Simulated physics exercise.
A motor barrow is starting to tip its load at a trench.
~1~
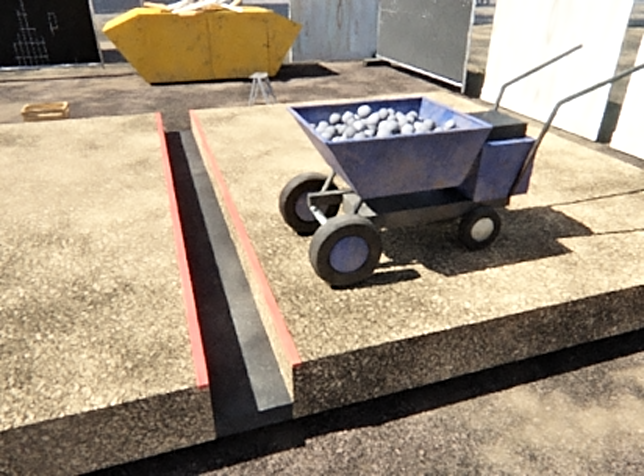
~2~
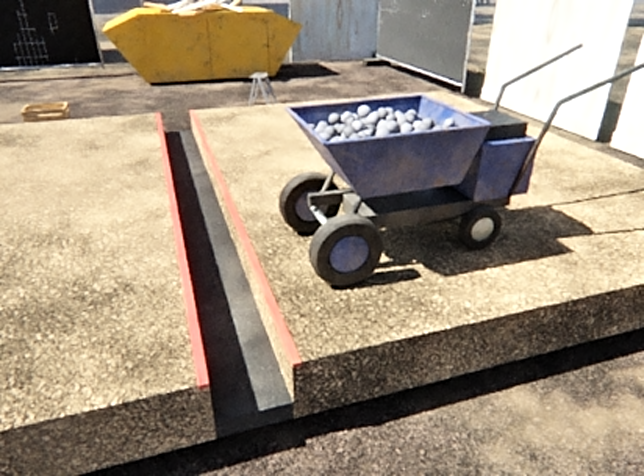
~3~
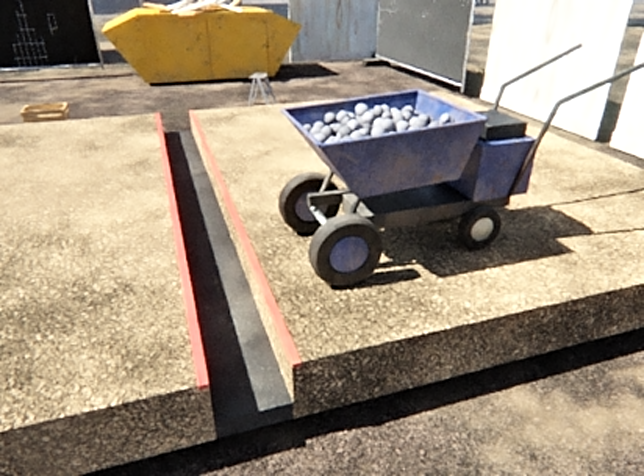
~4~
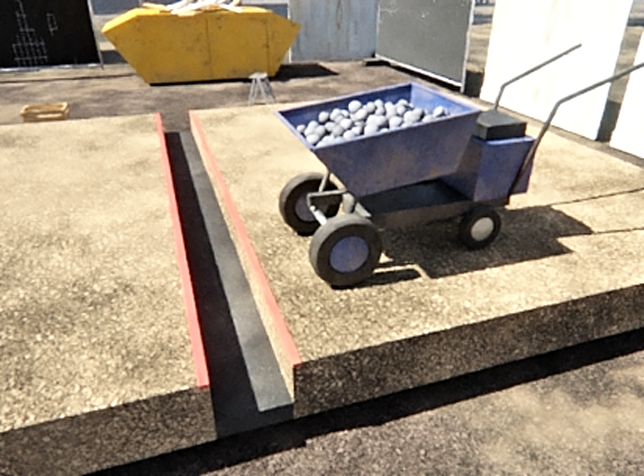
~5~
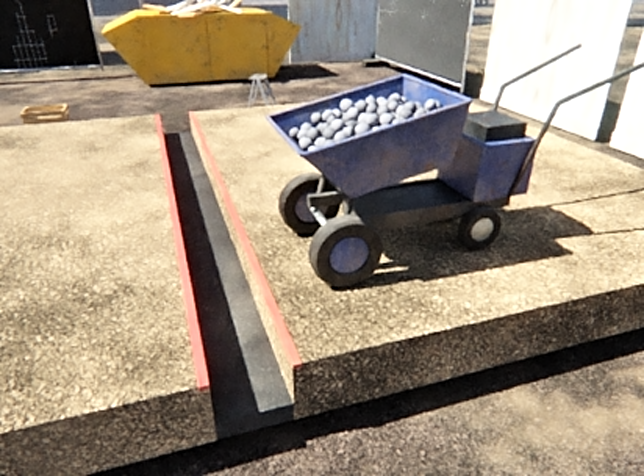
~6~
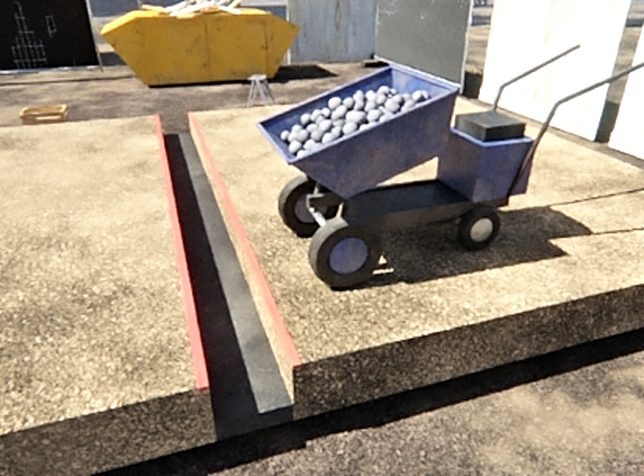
The footage shows a blue four-wheeled barrow loaded with round grey cobbles standing beside a narrow red-edged trench, a yellow skip behind. The barrow's tub slowly tilts forward to the left, its rear rising, while the wheels stay still.
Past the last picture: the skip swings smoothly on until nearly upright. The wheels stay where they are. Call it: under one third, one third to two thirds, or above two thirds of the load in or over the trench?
One third to two thirds, I'd call it.
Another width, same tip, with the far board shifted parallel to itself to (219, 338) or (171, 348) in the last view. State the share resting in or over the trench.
30 % then 80 %, roughly.
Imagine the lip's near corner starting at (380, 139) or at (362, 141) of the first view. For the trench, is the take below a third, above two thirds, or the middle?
First spot: Beyond two thirds; second spot: Over two thirds.
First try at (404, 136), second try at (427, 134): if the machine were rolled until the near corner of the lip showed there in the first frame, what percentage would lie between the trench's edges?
The share would be near 80 percent, and then near 60 percent.
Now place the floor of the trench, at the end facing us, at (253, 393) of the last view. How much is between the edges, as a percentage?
50 %.
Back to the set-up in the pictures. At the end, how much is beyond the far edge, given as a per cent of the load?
About 50 %.
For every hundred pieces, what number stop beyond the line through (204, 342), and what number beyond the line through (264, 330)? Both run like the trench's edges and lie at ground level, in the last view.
Result, first then second: 50 %, 90 %.
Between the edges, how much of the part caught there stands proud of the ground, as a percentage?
Roughly 0 percent.
Just after the last frame, skip tipped steeply; every one in the skip.
A moment on, skip tipped right over; roughly two thirds in the skip; about a tenth in or heaped over the trench; about a tenth beyond it; about a tenth falling.
Further on, skip tipped right over; about a tenth in the skip; roughly half in or heaped over the trench; roughly half beyond it; just a few falling.
When it is over, skip tipped right over; roughly half in or heaped over the trench; roughly half beyond it.
